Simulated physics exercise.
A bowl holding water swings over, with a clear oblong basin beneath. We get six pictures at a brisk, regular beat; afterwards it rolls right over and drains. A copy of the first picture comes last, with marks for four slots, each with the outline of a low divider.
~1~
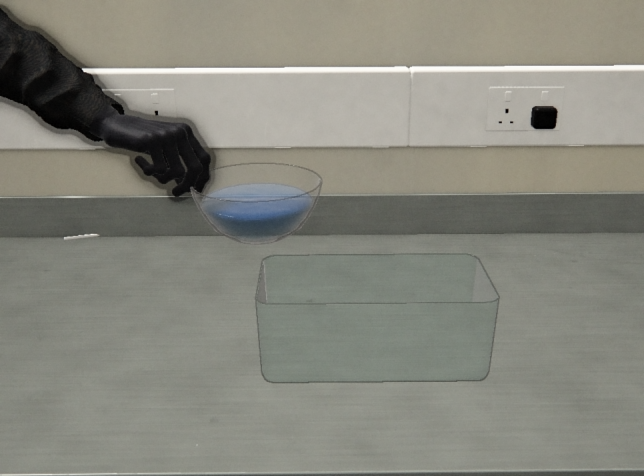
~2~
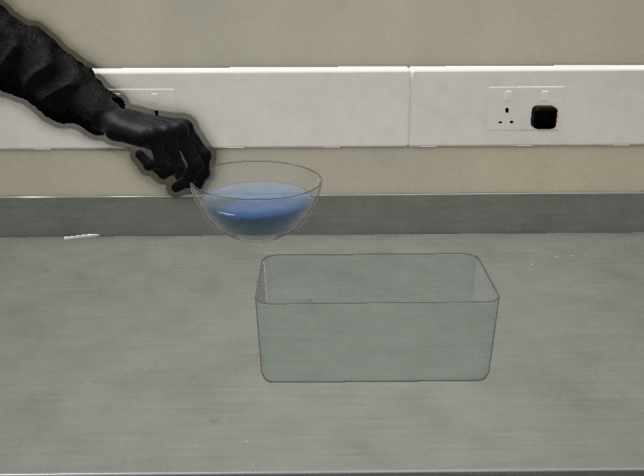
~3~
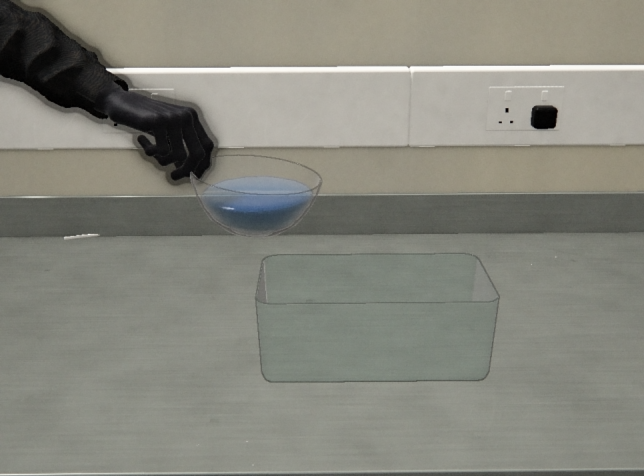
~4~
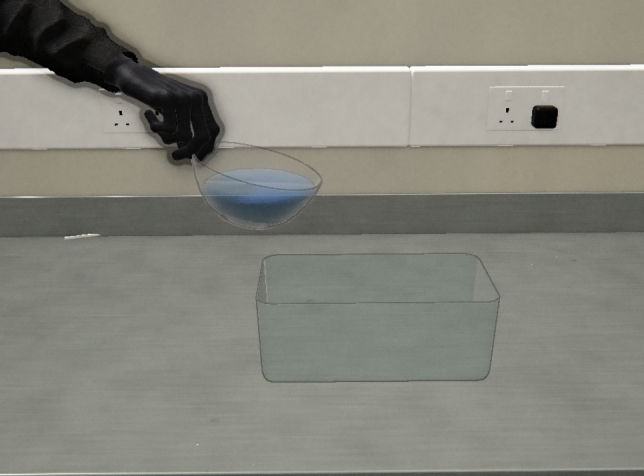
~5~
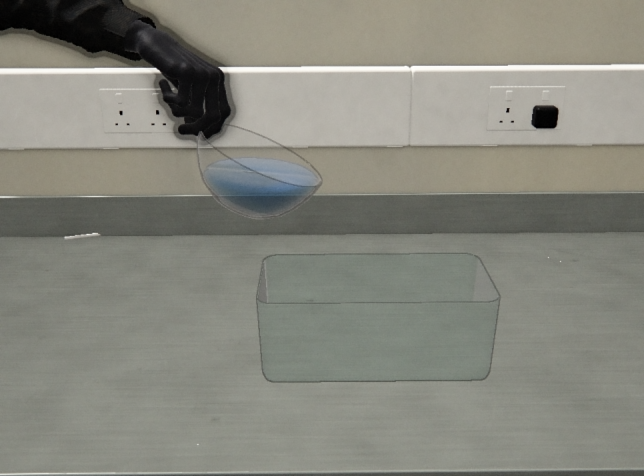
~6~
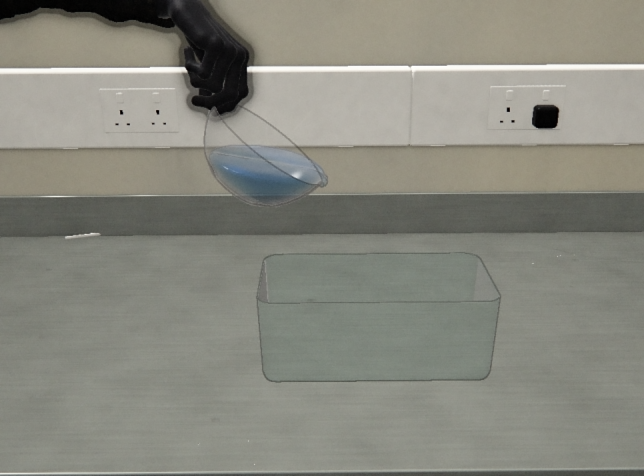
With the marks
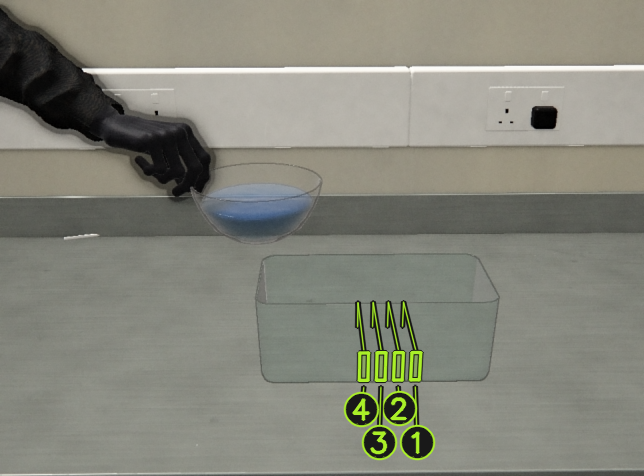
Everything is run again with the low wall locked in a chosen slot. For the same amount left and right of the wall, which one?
Take 1.
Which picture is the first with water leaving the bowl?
In picture 6.
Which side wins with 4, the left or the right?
The right one.
On the marked copy, 1 at (415, 386); 2 at (398, 386); 3 at (380, 386); 4 at (363, 387).
If 1 is chosen, about 50 % ends left of the wall and 44 % right of it; 6 % is lost outside.
If 2 is chosen, about 29 % ends left of the wall and 66 % right of it; 4 % is lost outside.
If 3 is chosen, about 23 % ends left of the wall and 73 % right of it; 4 % is lost outside.
If 4 is chosen, about 19 % ends left of the wall and 76 % right of it; 5 % is lost outside.
